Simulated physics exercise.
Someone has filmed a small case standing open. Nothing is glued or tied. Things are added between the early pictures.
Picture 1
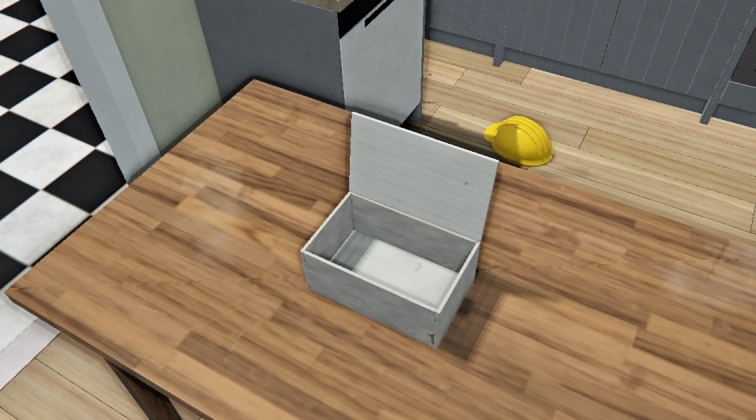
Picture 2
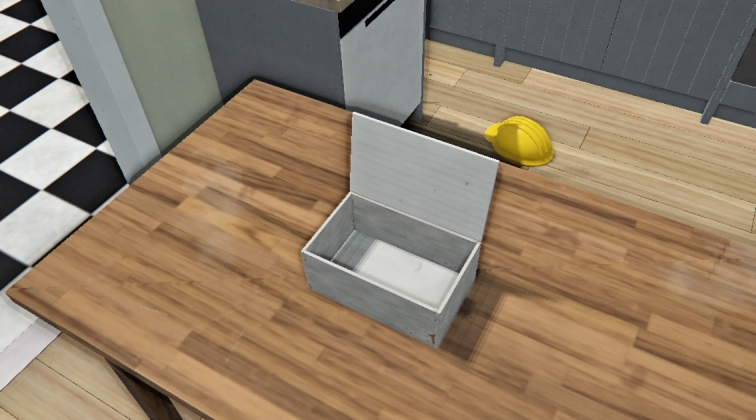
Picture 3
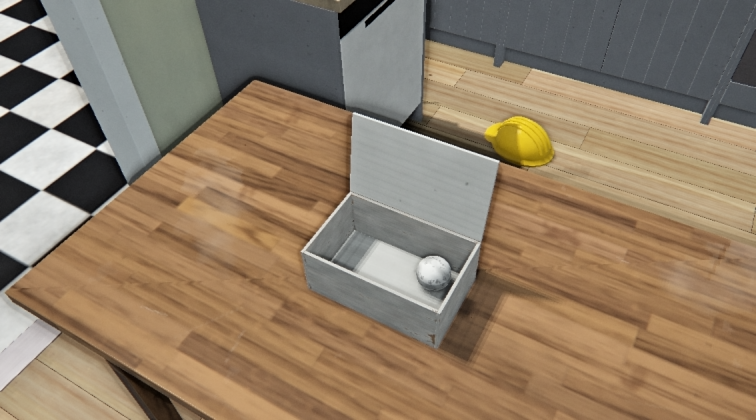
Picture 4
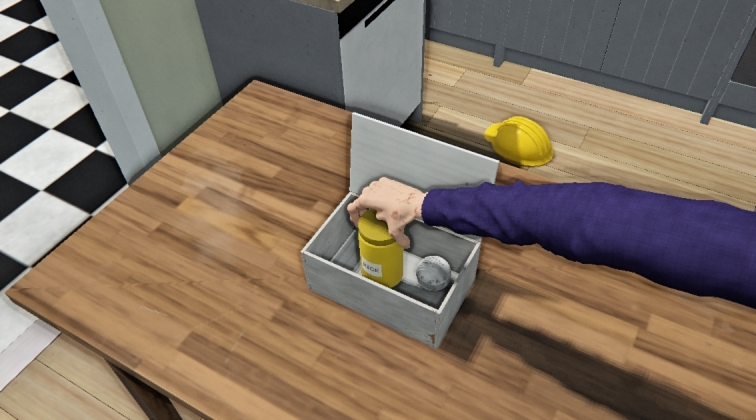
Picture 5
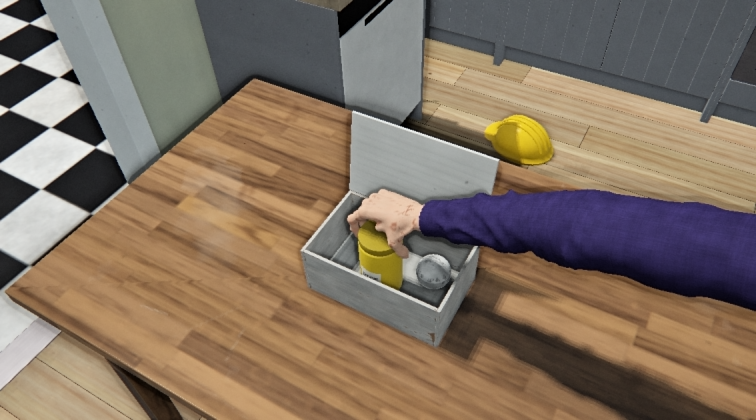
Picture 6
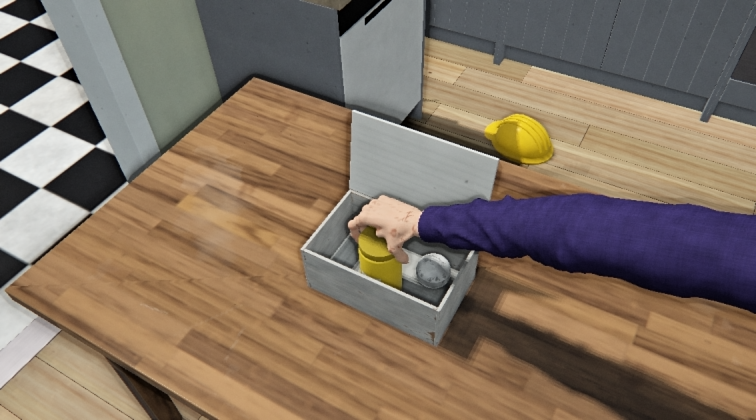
A hand lowers a yellow jar into an open box beside a white ball.
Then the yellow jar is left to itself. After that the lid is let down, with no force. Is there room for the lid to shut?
Here the lid is held up.
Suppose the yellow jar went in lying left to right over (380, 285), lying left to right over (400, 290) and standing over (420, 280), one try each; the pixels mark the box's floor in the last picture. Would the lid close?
First, it shuts flat; second, it shuts flat; third, it sits on the rim.
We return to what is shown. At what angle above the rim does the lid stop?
Some 25° above the rim.
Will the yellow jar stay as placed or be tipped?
It keeps its pose.
Then, 1.30 s past the last view, lid 78° above the rim.
Then, 1.70 s past the last view, lid 51° above the rim.
Finally, lid 24° above the rim; both still in place. Final places as the last picture's camera would see them, yellow jar near (381, 264).
